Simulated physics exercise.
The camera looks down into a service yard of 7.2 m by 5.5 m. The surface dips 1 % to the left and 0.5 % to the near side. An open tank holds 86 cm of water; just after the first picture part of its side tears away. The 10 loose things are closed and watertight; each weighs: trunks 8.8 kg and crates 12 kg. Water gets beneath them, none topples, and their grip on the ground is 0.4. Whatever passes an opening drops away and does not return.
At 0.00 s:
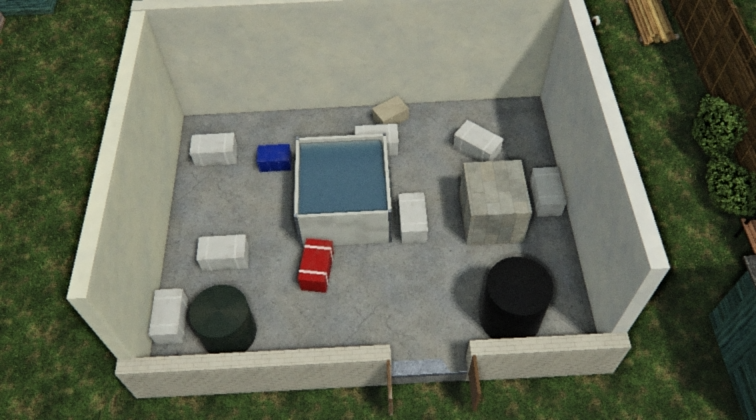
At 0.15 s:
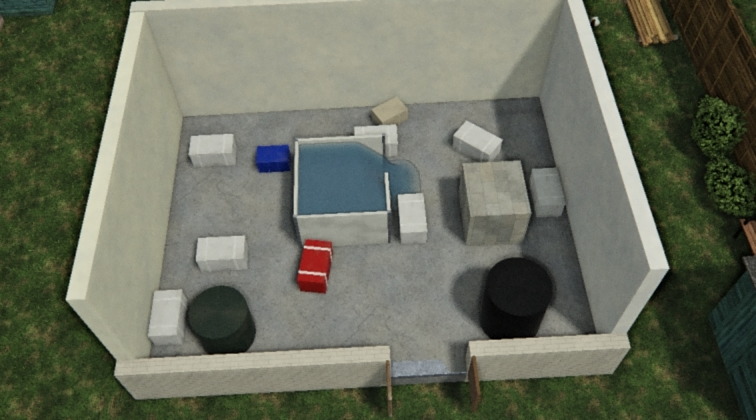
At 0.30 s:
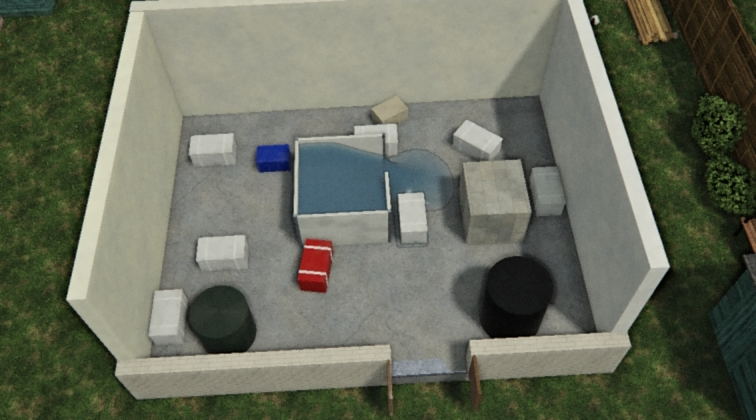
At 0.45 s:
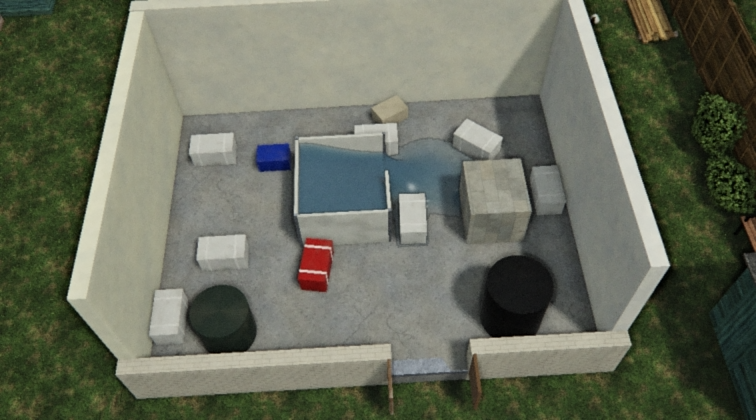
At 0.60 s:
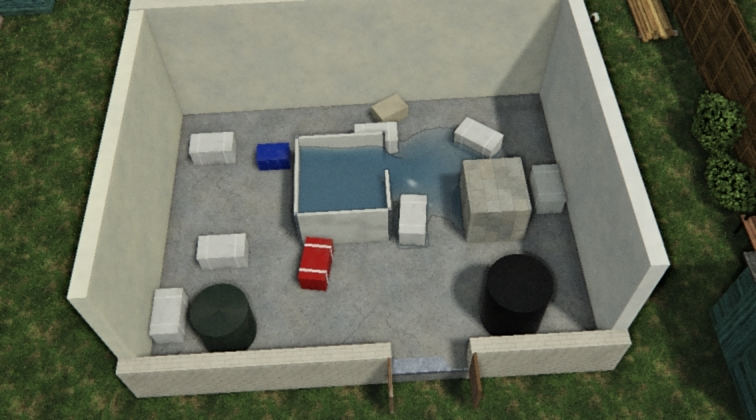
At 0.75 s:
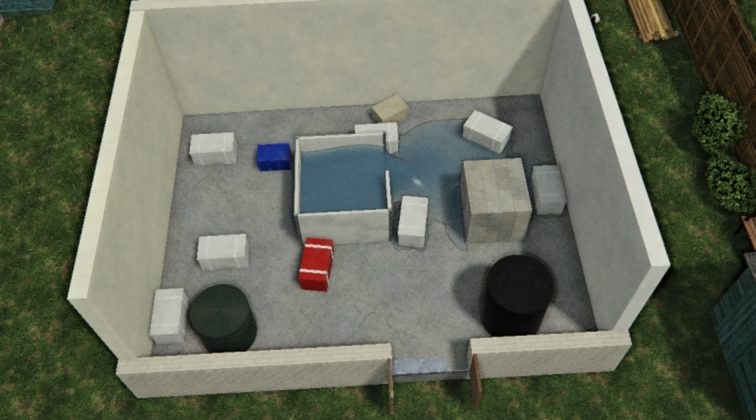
In a walled yard scattered with boxes, water poured from the broken right side of a square tank and spread across the ground among the blocks, nudging a white box near the back slightly.
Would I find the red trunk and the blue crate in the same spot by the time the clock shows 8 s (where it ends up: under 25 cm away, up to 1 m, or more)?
The red trunk barely shifts; the blue crate slides a little.
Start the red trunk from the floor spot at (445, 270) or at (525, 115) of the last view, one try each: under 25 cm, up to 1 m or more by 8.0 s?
In that order: It gets carried off; it is nudged along.
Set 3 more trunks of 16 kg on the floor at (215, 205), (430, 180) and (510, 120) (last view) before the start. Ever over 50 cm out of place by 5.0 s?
In that order: Less, past it, more.
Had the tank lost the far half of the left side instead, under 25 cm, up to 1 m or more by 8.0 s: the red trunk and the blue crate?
Then the red trunk ends far away, the blue crate travels far.
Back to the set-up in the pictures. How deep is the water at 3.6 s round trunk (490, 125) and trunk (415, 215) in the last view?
About 19 and 3 cm.
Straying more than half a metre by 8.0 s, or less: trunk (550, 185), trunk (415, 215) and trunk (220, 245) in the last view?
In that order: More, less, under.
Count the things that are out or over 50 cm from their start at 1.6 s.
By then 1.
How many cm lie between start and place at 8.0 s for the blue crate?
About 60 cm.
After 1.6 s the red trunk is near (316, 259), 0.0 m from its start, aground; the blue crate is near (273, 152), 0.0 m from its start, aground; 0 of 10 are out; 1 afloat.
After 3.6 s the red trunk is near (316, 259), 0.0 m from its start, aground; the blue crate is near (273, 152), 0.0 m from its start, aground; 0 of 10 are out; 2 afloat.
After 5.6 s the red trunk is near (316, 259), 0.0 m from its start, aground; the blue crate is near (268, 154), 0.1 m from its start, aground; 0 of 10 are out; 3 afloat.
After 8.0 s the red trunk is near (316, 259), 0.0 m from its start, aground; the blue crate is near (243, 167), 0.6 m from its start, aground; 0 of 10 are out; 4 afloat.
